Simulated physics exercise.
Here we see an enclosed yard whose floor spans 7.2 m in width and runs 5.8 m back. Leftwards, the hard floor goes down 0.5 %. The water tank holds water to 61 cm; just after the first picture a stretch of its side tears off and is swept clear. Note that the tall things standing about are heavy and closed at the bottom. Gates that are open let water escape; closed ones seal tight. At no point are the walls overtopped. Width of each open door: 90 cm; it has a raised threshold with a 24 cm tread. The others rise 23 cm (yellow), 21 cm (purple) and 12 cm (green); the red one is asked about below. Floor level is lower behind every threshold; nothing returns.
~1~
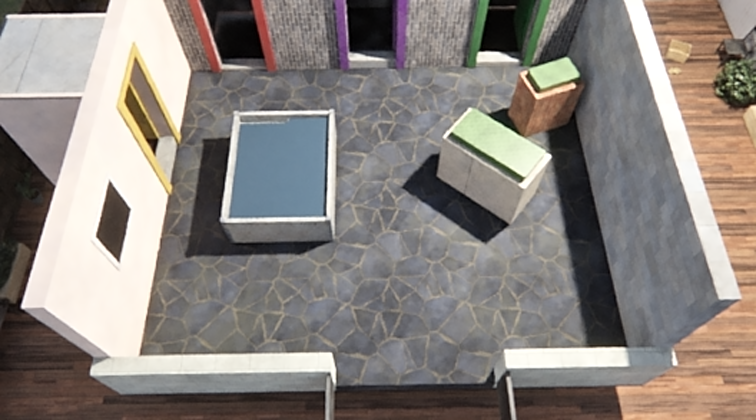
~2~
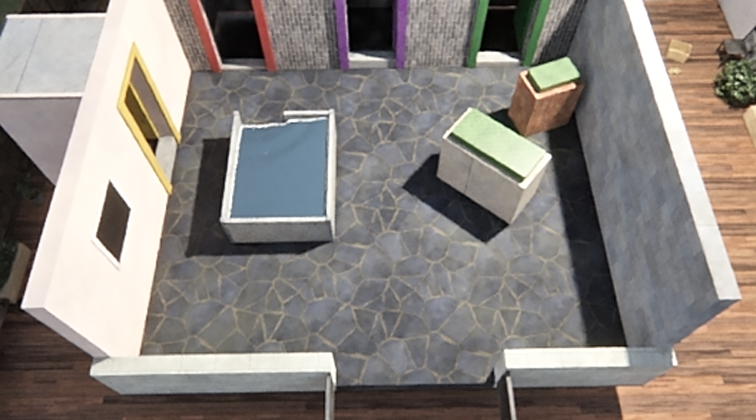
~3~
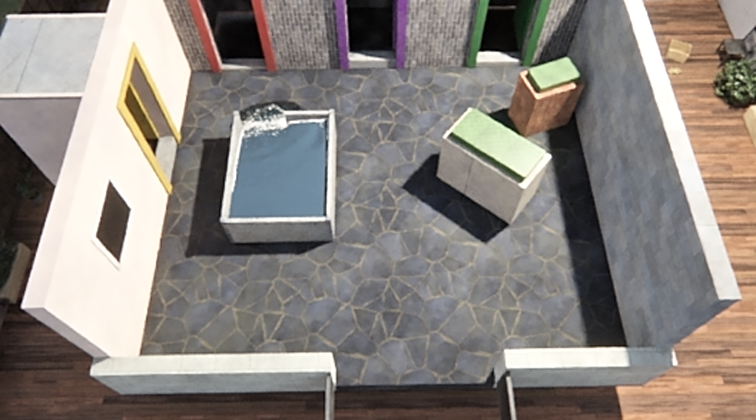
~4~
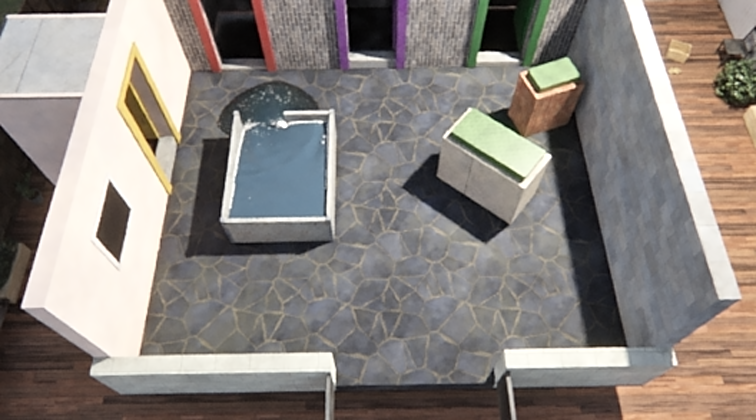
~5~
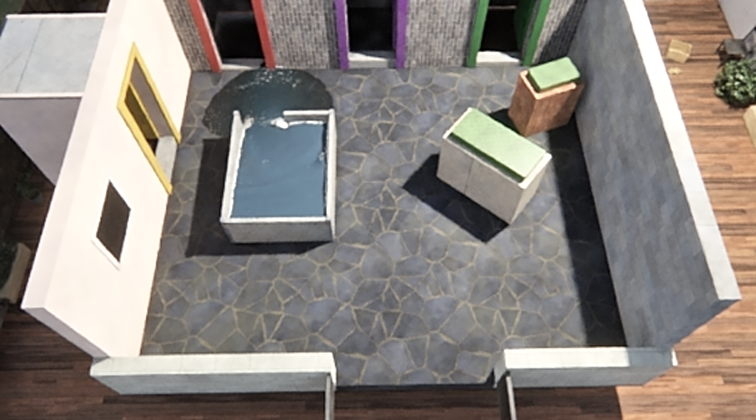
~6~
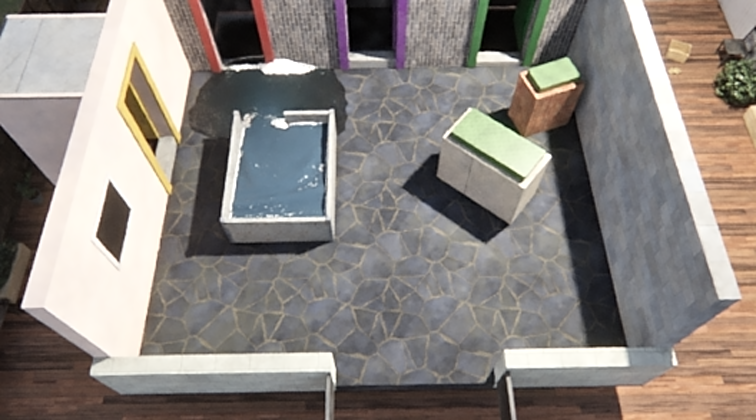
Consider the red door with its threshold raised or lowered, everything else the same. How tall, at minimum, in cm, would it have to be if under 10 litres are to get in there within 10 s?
It would need to be about 28 cm tall.
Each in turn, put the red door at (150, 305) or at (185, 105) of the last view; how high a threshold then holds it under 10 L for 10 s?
You'd want about 8.5 cm there first, then about 23 cm.
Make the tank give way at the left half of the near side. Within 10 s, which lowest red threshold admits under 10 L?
Estimate: Near 9.0 cm.
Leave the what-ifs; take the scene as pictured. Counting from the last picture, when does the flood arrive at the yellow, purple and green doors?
Times: Yellow 1.8 seconds, purple 0.4 seconds, green 1.8 seconds.
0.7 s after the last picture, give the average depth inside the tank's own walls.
The mean depth is roughly 43 cm.
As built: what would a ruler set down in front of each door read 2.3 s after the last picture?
Yellow door 4 cm, purple door 7 cm, green door 3 cm, red door 21 cm.
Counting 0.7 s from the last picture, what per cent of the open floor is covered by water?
Wet share: Near 10 %.
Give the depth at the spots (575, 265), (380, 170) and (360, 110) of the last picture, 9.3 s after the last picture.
In that order: 2, 2 and 2 cm.
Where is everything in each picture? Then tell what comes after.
The water tank at (281, 166) is whole and still, 61 cm deep; the red door at (234, 31) is dry, in the first frame.
The gap is on the far side, the front 0.2 m out at a hidden place; the back of the water tank holds 61 cm, in the second frame.
The gap is on the far side, the front 0.8 m out at (275, 105); the back of the water tank holds 61 cm, in the third frame.
Water pours out on the far side and has run 1.3 m, to (274, 85); about 6 cm deep outside, 61 cm at the back, in the fourth frame.
The gap is on the far side, the front 1.7 m out at (266, 66); the back of the water tank holds 61 cm, in the fifth frame.
The gap is on the far side, the front 1.9 m out at (245, 59); the back of the water tank holds 54 cm; water is at the red door at (234, 31), in the sixth frame.
Then, 0.7 s after the last picture water covers 10 % of the floor, deepest (34 cm) near (191, 72); 19 cm at the red door, 76 litres in over its 6 cm threshold.
Then, 2.3 s after the last picture water covers 30 % of the floor, deepest (24 cm) near (191, 72); 21 cm at the red door, 274 litres in over its 6 cm threshold.
Then, 9.3 s after the last picture water covers 75 % of the floor, deepest (8 cm) near (137, 372); 8 cm at the red door, 475 litres in over its 6 cm threshold.
At the red door as built, the water peaked near 27 cm, 1.3 s after the last picture.
With a threshold of 24 cm, 35 litres would have come in within the 10 s; with 32 cm, 2 litres. So under 10 litres takes about 28 cm.
